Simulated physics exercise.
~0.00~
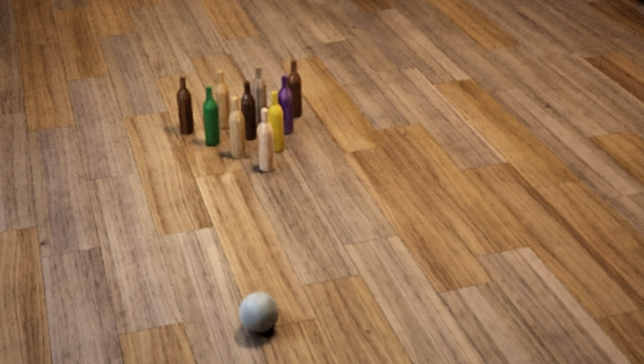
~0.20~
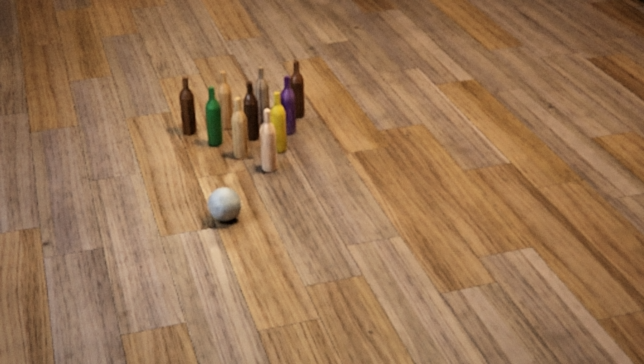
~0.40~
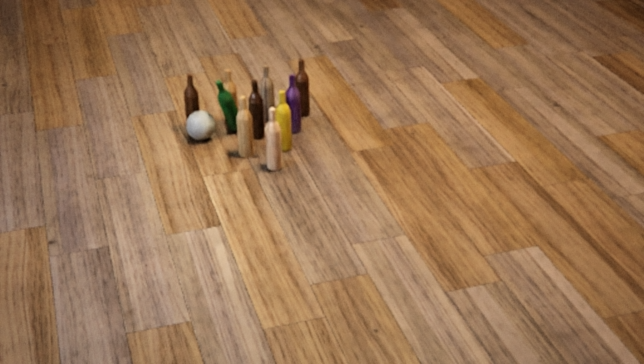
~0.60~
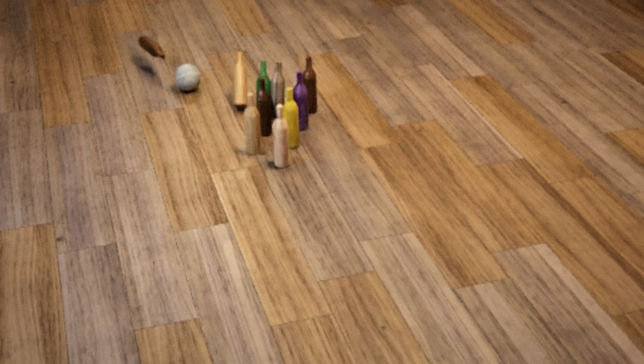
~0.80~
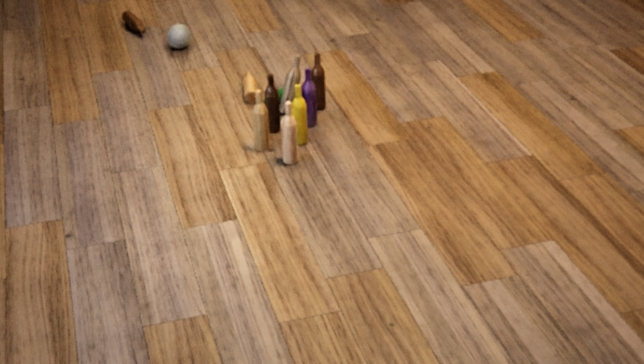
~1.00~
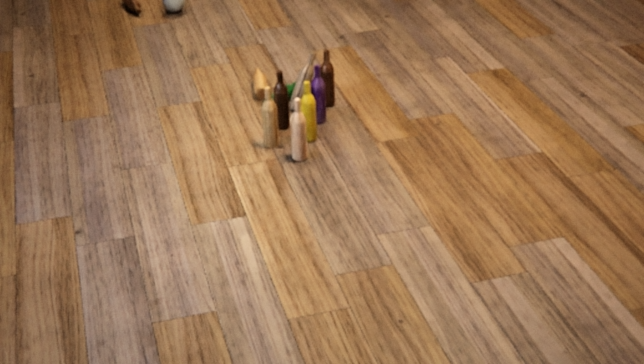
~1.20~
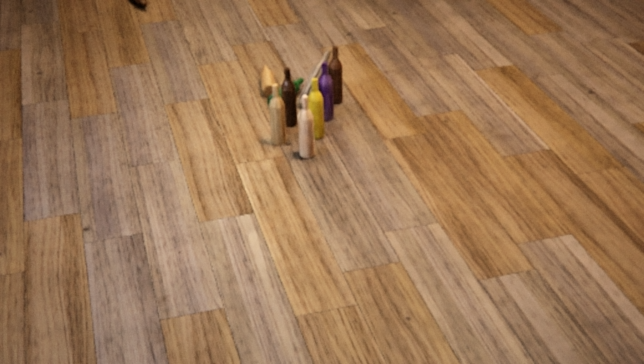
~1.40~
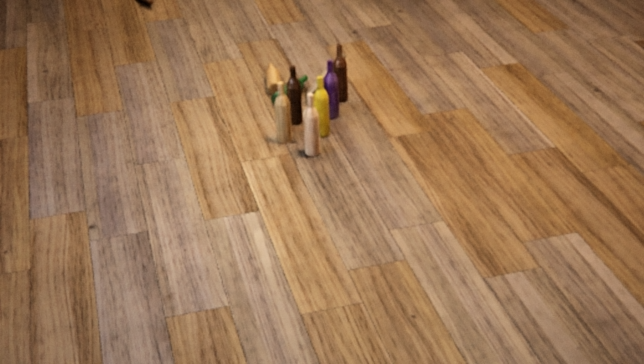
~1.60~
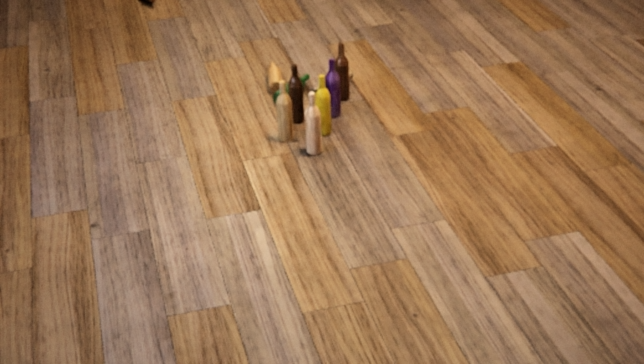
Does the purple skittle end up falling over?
No, the purple skittle stays upright in its place on the right side of the group.
A grey stone ball rolled up a wooden floor into the left side of a wedge of bottle-shaped skittles, sending a brown one flying and toppling the green one, then rolled out of view while the purple and yellow ones stayed standing.
